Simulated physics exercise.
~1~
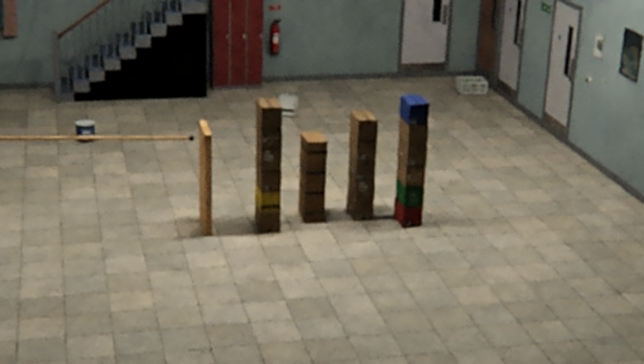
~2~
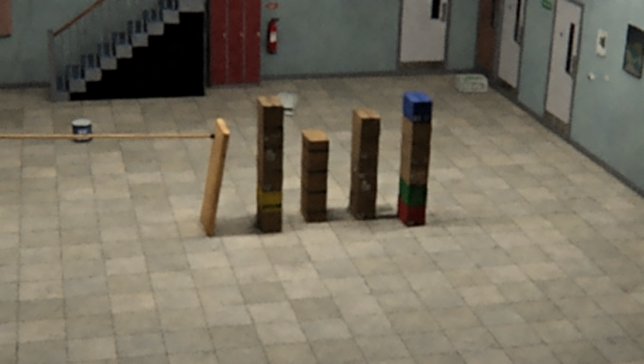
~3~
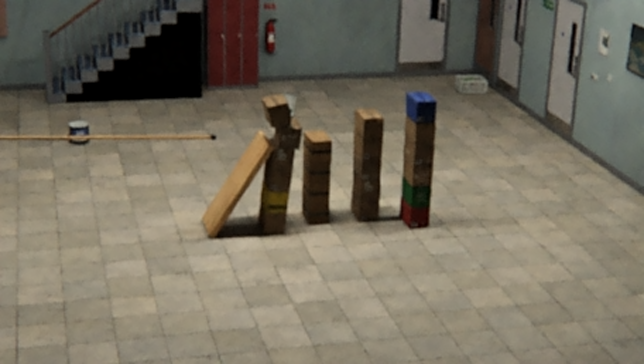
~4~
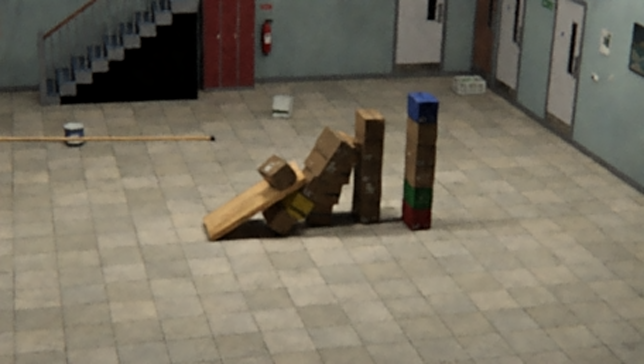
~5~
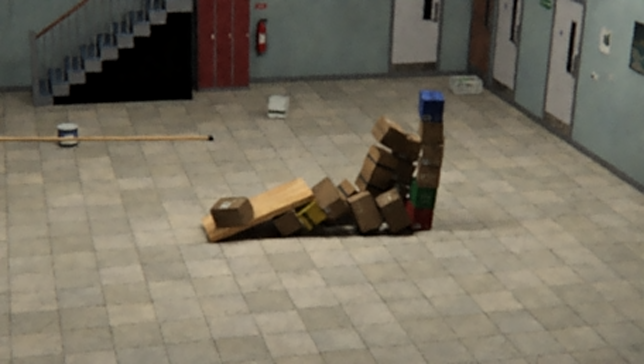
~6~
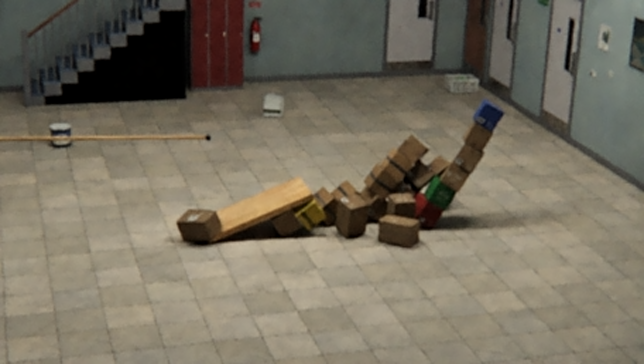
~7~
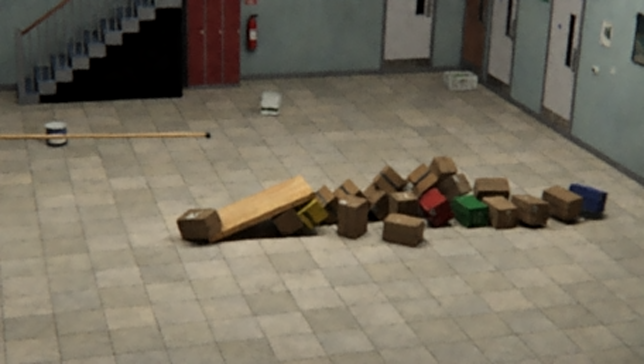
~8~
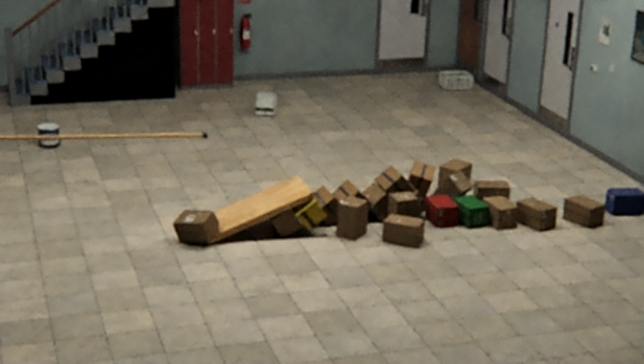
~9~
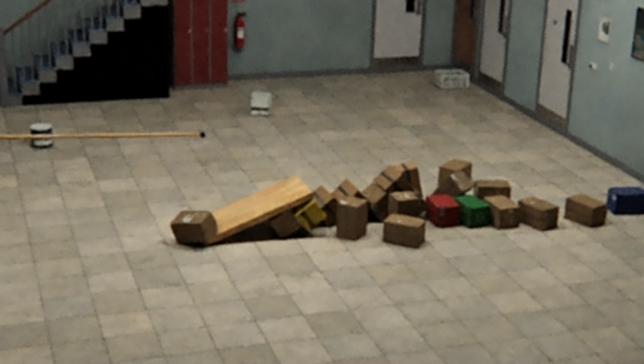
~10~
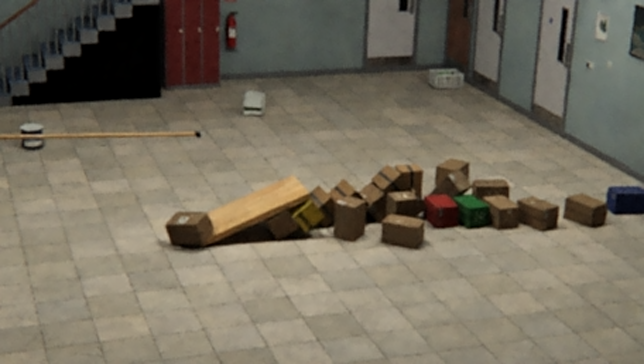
In a tiled hall with blue-grey walls, a staircase and red lockers, seen from above, a pale wooden board stands left of four stacks of brown cartons. The first stack has a yellow carton low down, and the tallest-looking one at the far right has blue on top and green and red near its base. A long pole from the left pushes the board over to the right into the first stack. The stacks topple rightward in turn, the last one tipping over with its blue carton. Everything settles in a line, the board resting aslant and the blue carton on the floor at far right.
